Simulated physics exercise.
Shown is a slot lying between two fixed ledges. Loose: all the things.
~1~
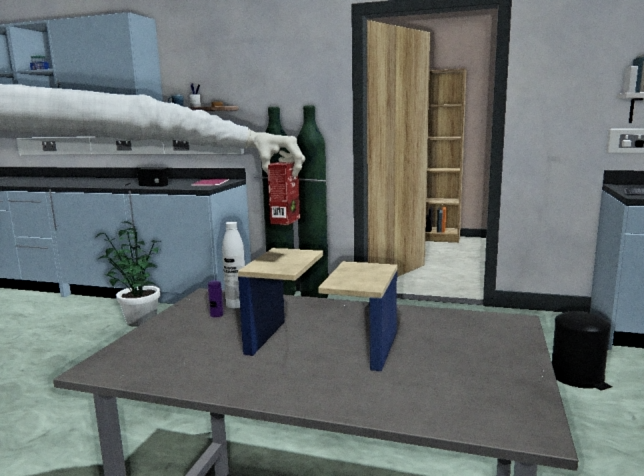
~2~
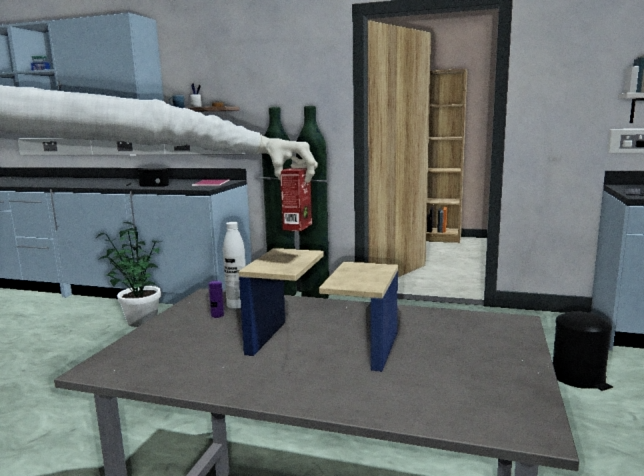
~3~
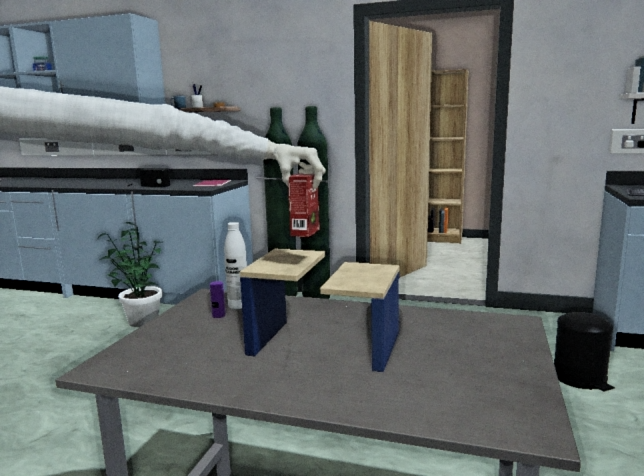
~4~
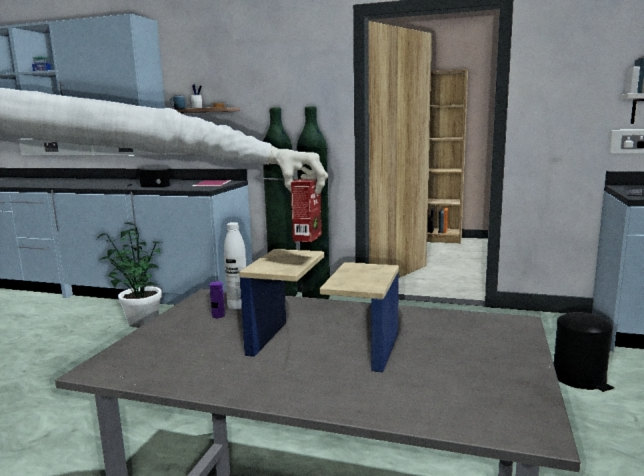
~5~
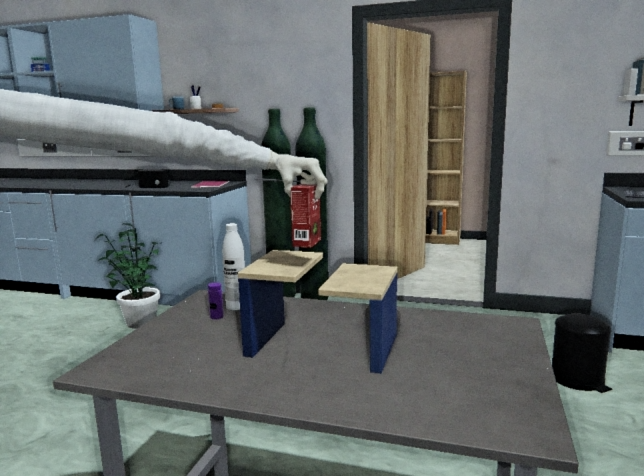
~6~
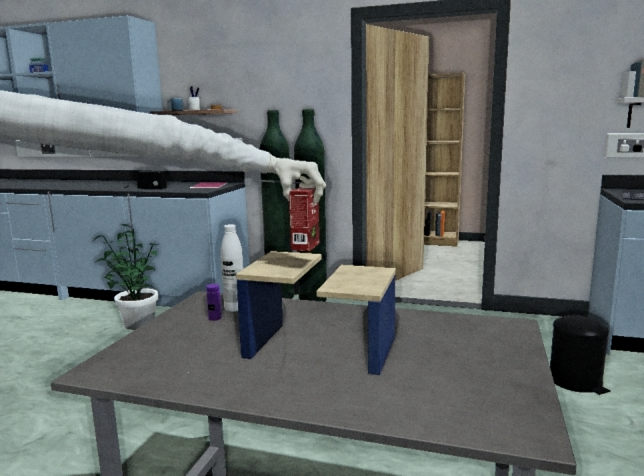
In the video, a pale hand reaching in from the left holds a red packet above two wooden-topped blue stands on a grey table, moves it slightly right and downward, then keeps it nearly still beside a purple container.
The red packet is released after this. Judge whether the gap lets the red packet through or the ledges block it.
Verdict: Blocked by the ledges.
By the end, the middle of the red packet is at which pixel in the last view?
Around (305, 237).
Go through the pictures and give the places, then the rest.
Being brought over the gap; red packet (284, 192); purple shaker (216, 299), in the first frame.
Being brought over the gap; red packet (297, 198); purple shaker (216, 299), in the second frame.
Being brought over the gap; red packet (304, 204); purple shaker (218, 300), in the third frame.
Being brought over the gap; red packet (307, 209); purple shaker (217, 300), in the fourth frame.
Being brought over the gap; red packet (306, 215); purple shaker (216, 301), in the fifth frame.
Held still over the gap; red packet (305, 218); purple shaker (214, 302), in the sixth frame.
Then, 0.32 s after the last picture, red packet slid a little near (305, 236).
Then, 0.66 s after the last picture, red packet resting near (305, 236).
At rest, moved from the start, red packet; the other 2 in place. Seen from the same camera at the end, red packet near (305, 236). The packet lodges.
